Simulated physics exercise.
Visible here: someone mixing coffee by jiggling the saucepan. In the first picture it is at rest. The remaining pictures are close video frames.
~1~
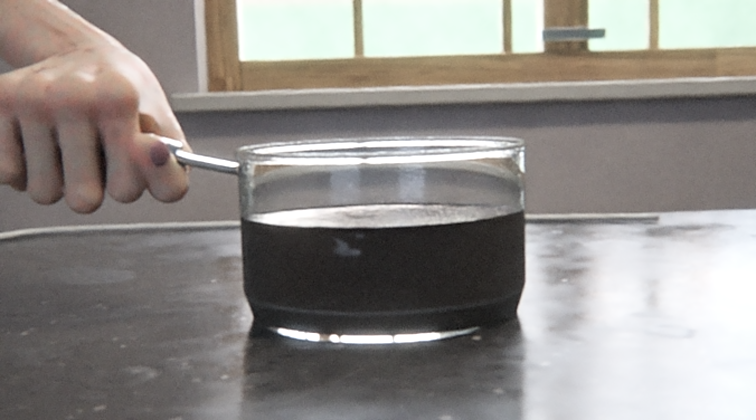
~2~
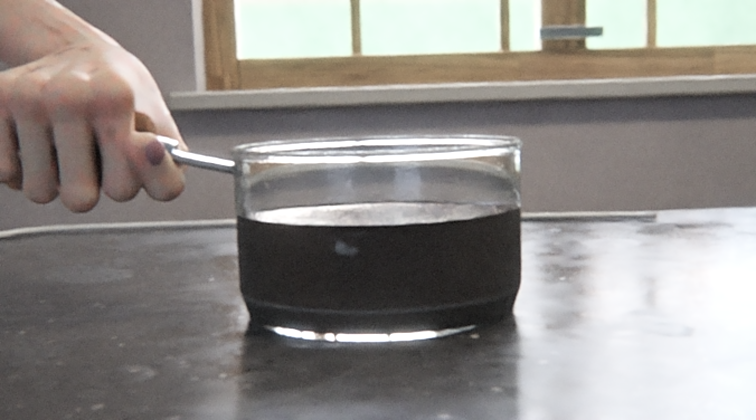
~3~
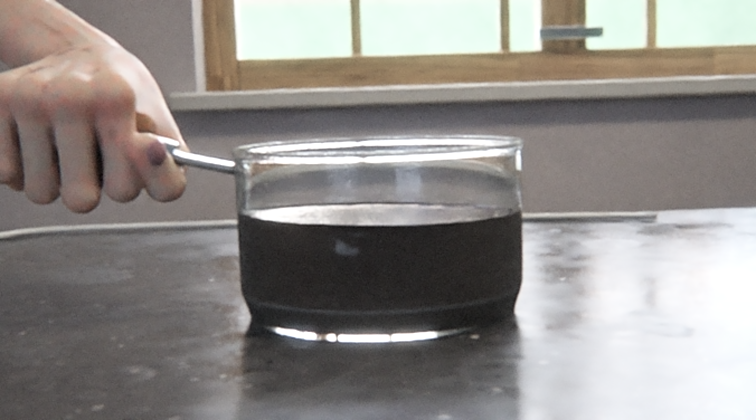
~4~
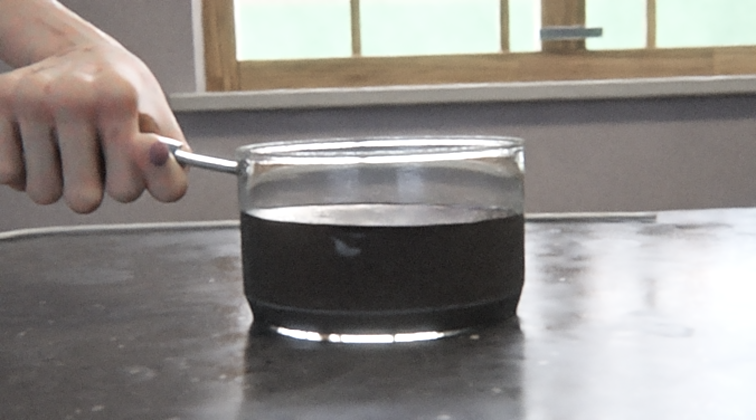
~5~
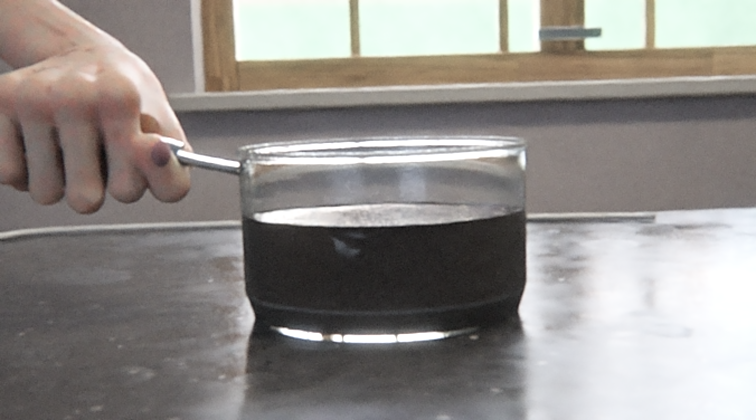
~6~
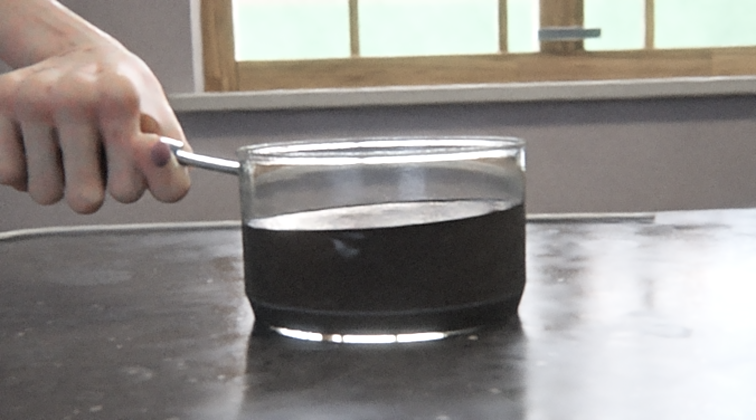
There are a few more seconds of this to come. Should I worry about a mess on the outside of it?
No, it stays dry outside.
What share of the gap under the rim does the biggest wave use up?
The surge peaks at about 40 percent.
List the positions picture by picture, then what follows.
Saucepan (383, 225) about two thirds full; at rest, in the first picture.
Saucepan about two thirds full, surface at (378, 208); surface about level, in the second picture.
Saucepan (379, 224) about two thirds full; surface about level, in the third picture.
Saucepan about two thirds full, surface at (382, 208); surface about level, in the fourth picture.
Saucepan (383, 225) about two thirds full; surface about level, in the fifth picture.
Saucepan about two thirds full, surface at (384, 209); surface about level, in the sixth picture.
Shortly, the highest wave so far climbs under half way to the rim.
At the finish, the highest wave so far climbs under half way to the rim; nothing has left it.
